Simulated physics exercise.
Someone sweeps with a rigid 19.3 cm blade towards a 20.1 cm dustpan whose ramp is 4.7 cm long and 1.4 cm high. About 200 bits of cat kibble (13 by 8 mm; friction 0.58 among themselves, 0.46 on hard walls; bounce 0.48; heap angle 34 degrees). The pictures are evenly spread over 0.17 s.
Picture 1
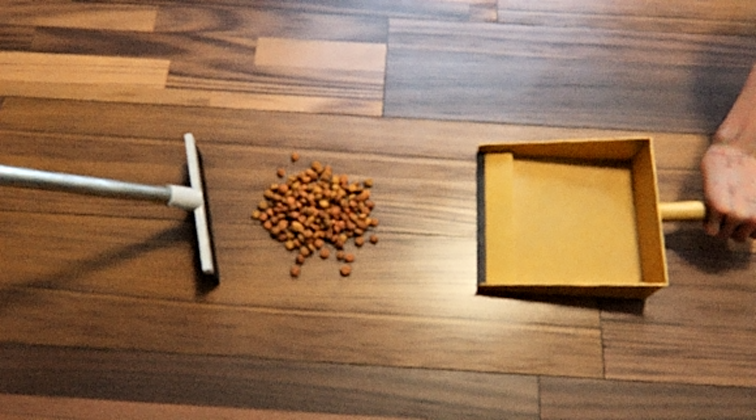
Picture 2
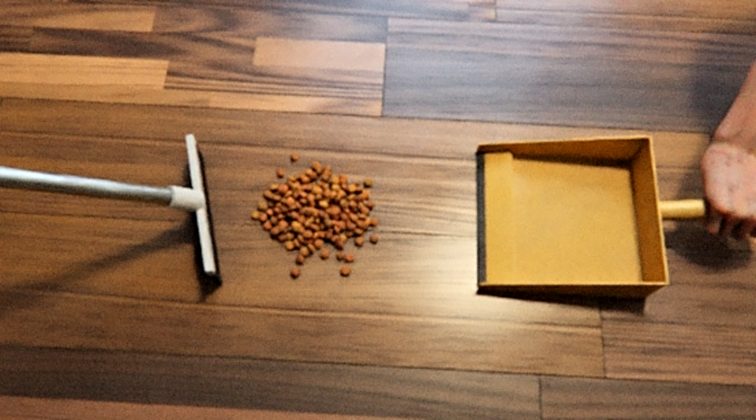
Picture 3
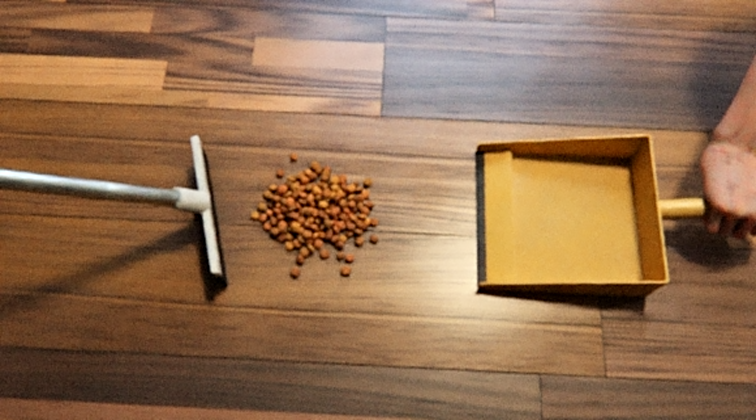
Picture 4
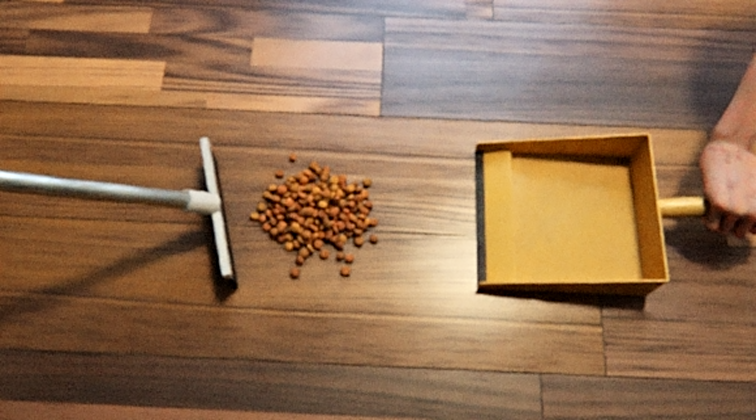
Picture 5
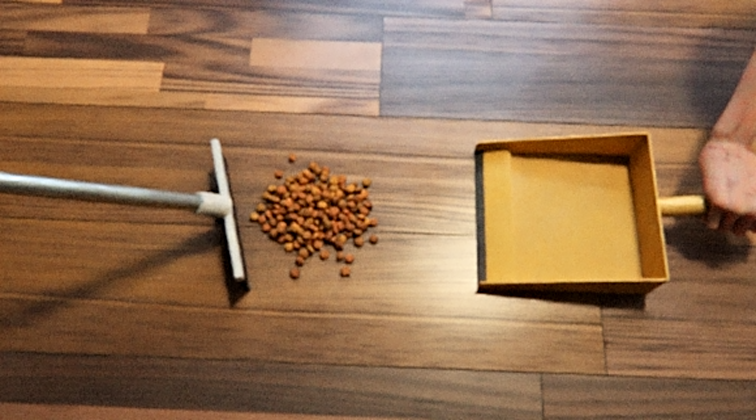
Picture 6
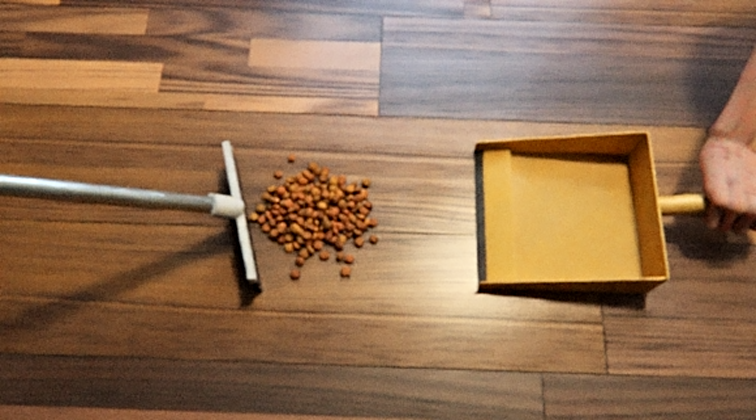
A hand at the right edge rests by the handle of a yellow dustpan on a brown wood-plank floor, seen from above. A small heap of reddish-brown kibble lies left of the pan, and a white-and-black blade on a silvery pole stands at the left. The blade slides slowly right, tilting slightly, up to the heap's left edge, while kibble and pan stay still.
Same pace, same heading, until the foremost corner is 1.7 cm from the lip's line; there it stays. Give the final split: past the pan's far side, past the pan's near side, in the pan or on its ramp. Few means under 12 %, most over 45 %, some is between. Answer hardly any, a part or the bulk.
Far side hardly any, near side hardly any, pan hardly any.
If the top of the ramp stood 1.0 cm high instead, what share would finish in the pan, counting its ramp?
Then about 10 per cent.
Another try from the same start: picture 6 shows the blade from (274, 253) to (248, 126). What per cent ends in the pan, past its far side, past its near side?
Pan 20, far 35, near 0.
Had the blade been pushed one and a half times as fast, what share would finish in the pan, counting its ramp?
In that case some 10 per cent.
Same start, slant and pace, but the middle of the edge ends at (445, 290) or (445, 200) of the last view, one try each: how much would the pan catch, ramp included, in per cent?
About 0 and 25 per cent.
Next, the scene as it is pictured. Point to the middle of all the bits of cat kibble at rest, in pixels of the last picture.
At about (454, 201).
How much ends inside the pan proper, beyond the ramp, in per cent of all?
Roughly 0 per cent.
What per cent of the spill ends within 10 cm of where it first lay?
Roughly 15 per cent.
Then, 0.28 s after the last picture, middle of the blade 18 cm from the lip; 0 % over the lip, far side 0 %, near side 0 %.
Then, 0.47 s after the last picture, middle of the blade 9 cm from the lip; 0 % over the lip, far side 0 %, near side 0 %.
Then, 0.78 s after the last picture, middle of the blade 4 cm from the lip; 5 % over the lip, far side 0 %, near side 0 %.
In the end, far side 0 %, near side 0 %, pan 5 %, in front of the lip or behind the blade 90 %.
